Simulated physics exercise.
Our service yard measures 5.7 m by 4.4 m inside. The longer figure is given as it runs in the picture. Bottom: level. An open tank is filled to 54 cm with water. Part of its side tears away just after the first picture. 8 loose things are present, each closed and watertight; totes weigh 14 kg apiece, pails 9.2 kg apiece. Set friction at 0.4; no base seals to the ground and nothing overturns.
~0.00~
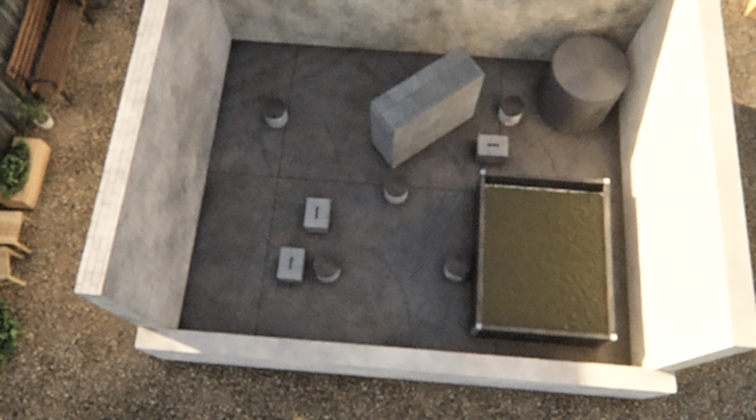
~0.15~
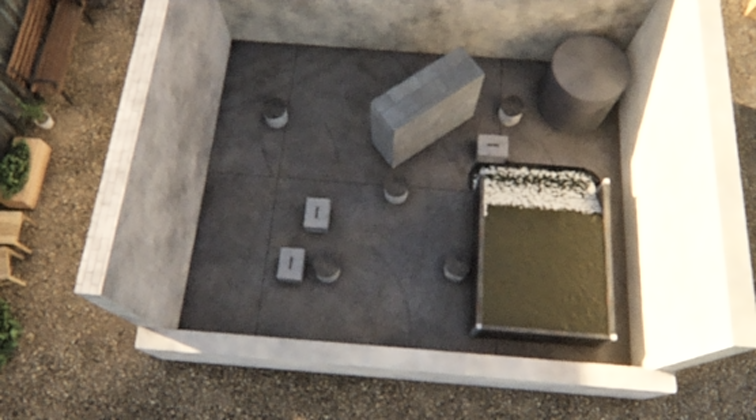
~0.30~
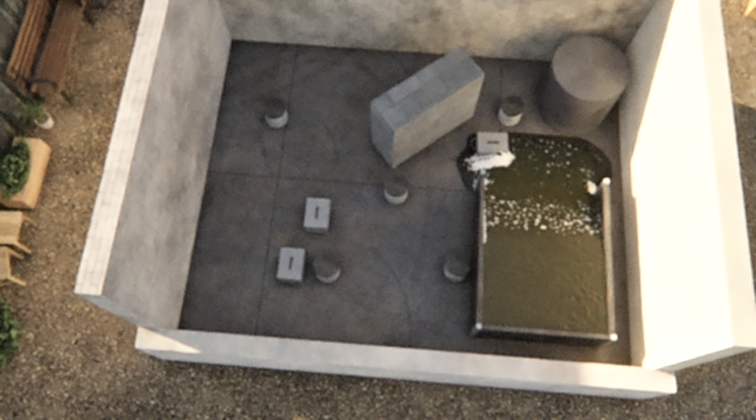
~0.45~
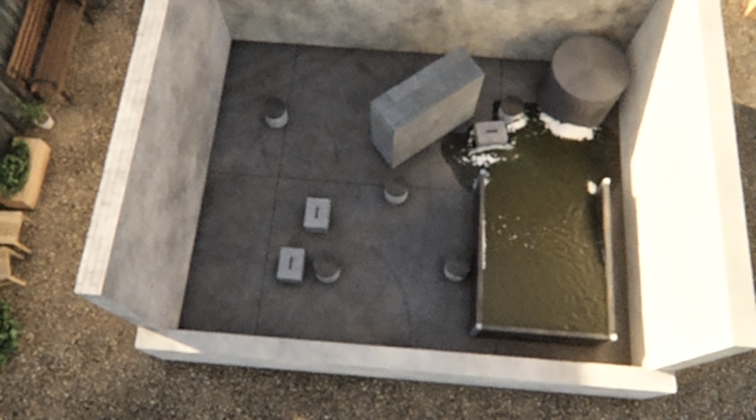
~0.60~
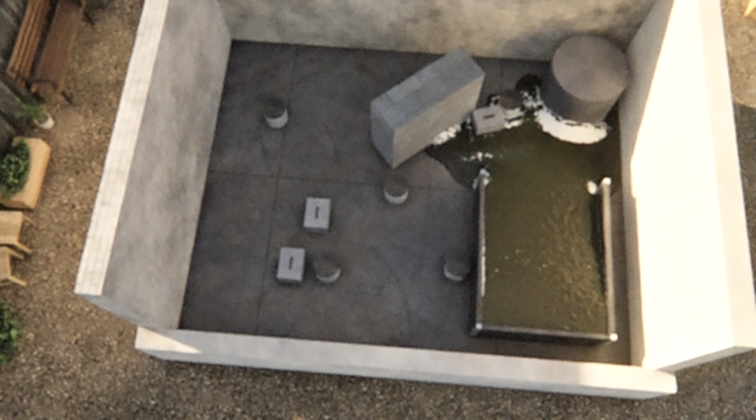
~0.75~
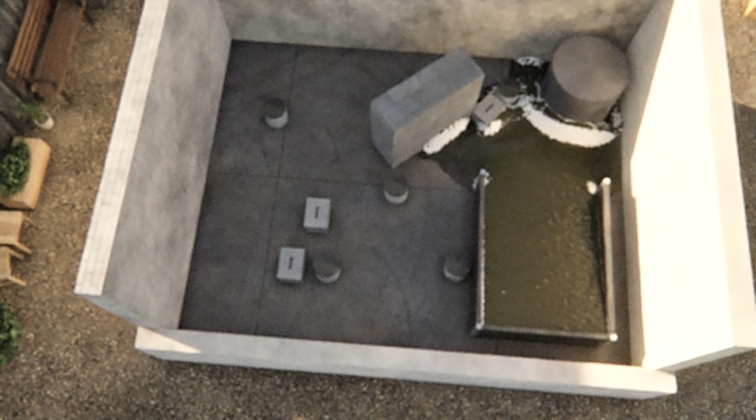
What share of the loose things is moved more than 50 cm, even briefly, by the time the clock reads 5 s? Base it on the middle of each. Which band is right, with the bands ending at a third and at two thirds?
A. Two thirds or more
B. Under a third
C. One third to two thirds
Option C: One third to two thirds.
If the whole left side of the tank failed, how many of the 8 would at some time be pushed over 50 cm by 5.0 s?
You'd get 6 in that case.
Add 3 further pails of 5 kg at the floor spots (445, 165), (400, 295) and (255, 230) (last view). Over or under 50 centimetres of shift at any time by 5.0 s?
Result, in sequence: Above the mark / below the mark / below the mark.
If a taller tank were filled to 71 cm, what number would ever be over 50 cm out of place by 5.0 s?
Then 4 of them.
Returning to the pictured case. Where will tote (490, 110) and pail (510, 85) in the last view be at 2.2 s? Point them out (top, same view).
Near (401, 89) and (367, 55).
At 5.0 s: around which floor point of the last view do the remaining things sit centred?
The centre is close to (324, 199).
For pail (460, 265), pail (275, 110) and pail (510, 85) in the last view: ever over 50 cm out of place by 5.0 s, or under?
Well, in that order it's not reaching it, not reaching it, topping it.
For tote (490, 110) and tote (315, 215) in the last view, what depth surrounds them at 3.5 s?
I'd put it at 4 cm and 0 cm respectively.
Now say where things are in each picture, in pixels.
The first frame shows a tote at (493, 145) rests on the ground; a pail at (513, 106) rests on the ground; water covers 2.8 m2; 0 of 8 have shifted.
The second frame shows a tote at (493, 145), on the bottom; a pail at (513, 106), on the bottom; 3.6 m2 under water; 0 of 8 have shifted.
The third frame shows a tote at (493, 143), on the bottom, 4 cm from its start; a pail at (513, 106), on the bottom; water covers 4.4 m2; 0 of 8 have shifted.
The fourth frame shows a tote at (492, 132) rests on the ground, 21 cm from its start; a pail at (513, 105) rests on the ground; water covers 5.1 m2; 1 of 8 have shifted.
The fifth frame shows a tote at (489, 117), on the bottom, 43 cm from its start; a pail at (511, 99), on the bottom, 10 cm from its start; 5.6 m2 under water; 2 of 8 have shifted.
The sixth frame shows a tote at (489, 108) rests on the ground, 56 cm from its start; a pail at (509, 87), on the bottom, 29 cm from its start; water covers 6.0 m2; 2 of 8 have shifted.
After 1.1 s 2 of 8 are over 50 cm from their spots; 0 afloat.
After 2.2 s 2 of 8 are over 50 cm from their spots; 0 afloat.
After 3.5 s 2 of 8 are over 50 cm from their spots; 0 afloat.
After 5.0 s 3 of 8 are over 50 cm from their spots, and 3 have been at some point; 1 afloat.
